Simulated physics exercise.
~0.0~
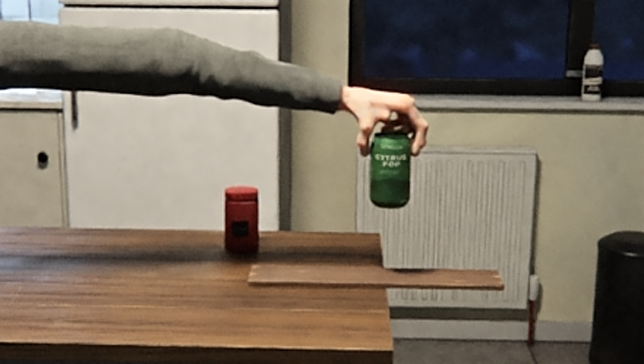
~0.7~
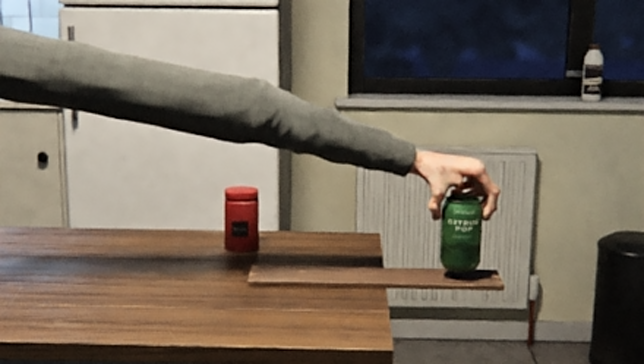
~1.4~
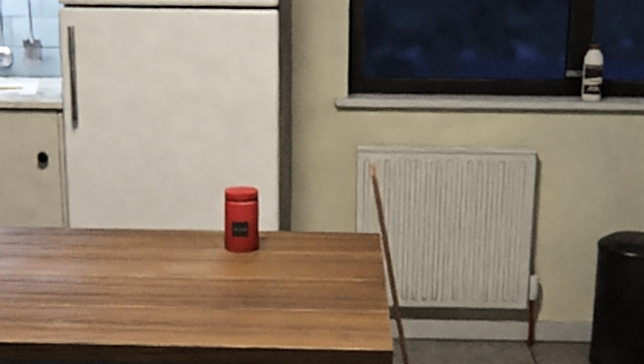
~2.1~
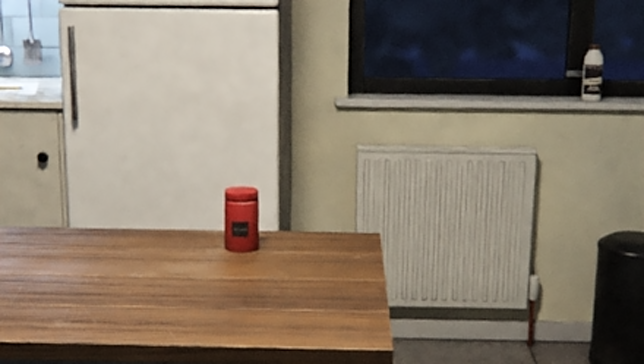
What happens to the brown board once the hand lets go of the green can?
The board tips off the edge of the table and drops out of sight, and the green can goes too.
A hand set a green can down on the far end of a brown board jutting past the table and let go. The board tipped off the edge and both dropped out of sight, while the red jar stayed put on the table.
